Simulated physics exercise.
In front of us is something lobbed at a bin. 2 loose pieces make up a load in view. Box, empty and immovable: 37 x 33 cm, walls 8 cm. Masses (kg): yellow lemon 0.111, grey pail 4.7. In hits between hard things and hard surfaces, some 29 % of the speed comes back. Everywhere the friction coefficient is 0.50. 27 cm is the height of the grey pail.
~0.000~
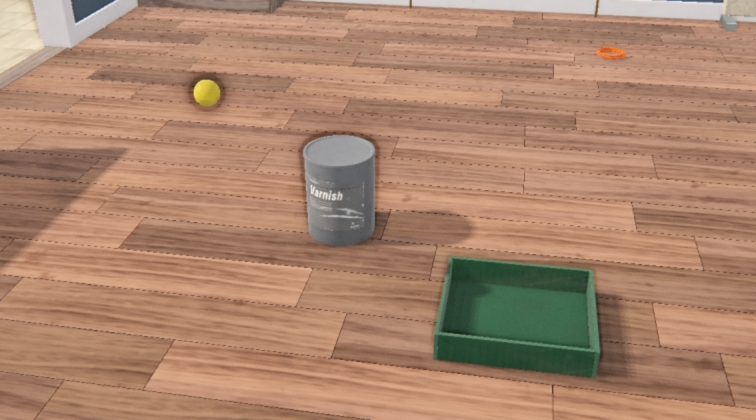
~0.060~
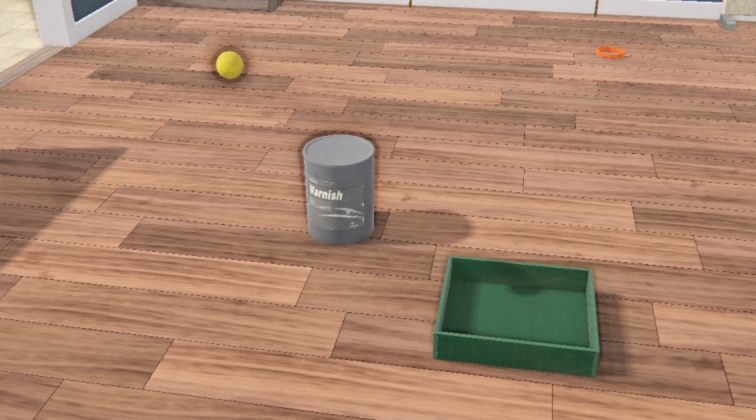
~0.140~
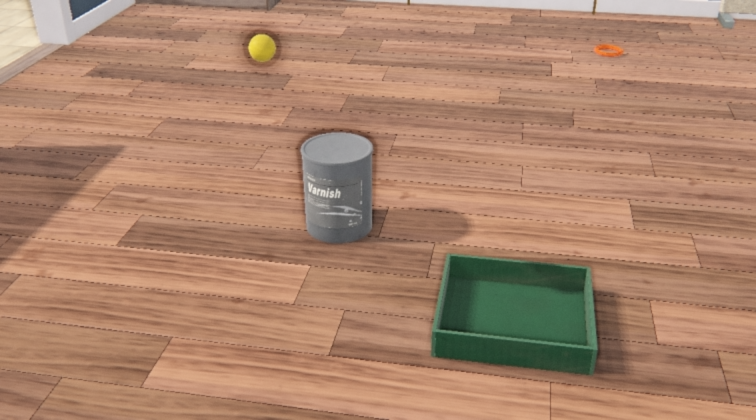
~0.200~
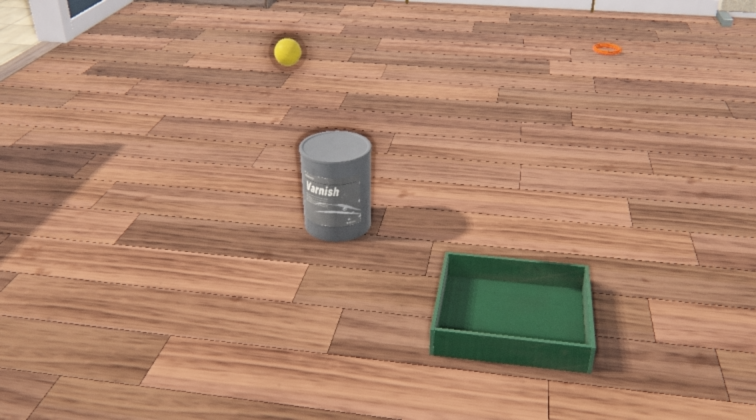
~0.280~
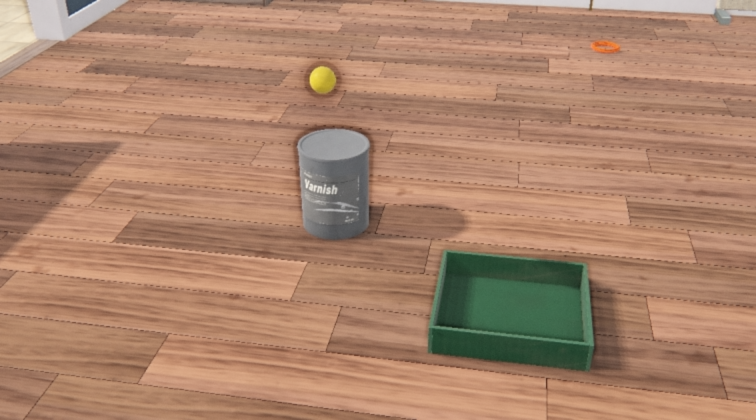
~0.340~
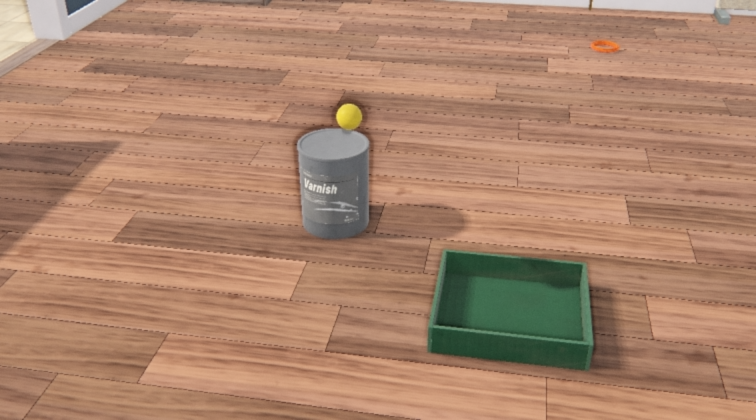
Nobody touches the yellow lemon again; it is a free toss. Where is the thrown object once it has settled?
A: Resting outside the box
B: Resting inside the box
The answer is A.
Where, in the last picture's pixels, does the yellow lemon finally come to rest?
Around (406, 265).
By 0.44 s, 34 cm from the box's middle; yellow lemon near (391, 202).
By 0.54 s, lemon outside, 26 cm from the box's middle; yellow lemon near (426, 271).
By 0.74 s, lemon outside, 29 cm from the box's middle; yellow lemon near (418, 271).
When it is over (2.0 s), lemon outside, 33 cm from the box's middle; grey pail within 10 cm of the start. End places, in pixels of the last picture, yellow lemon near (406, 266).
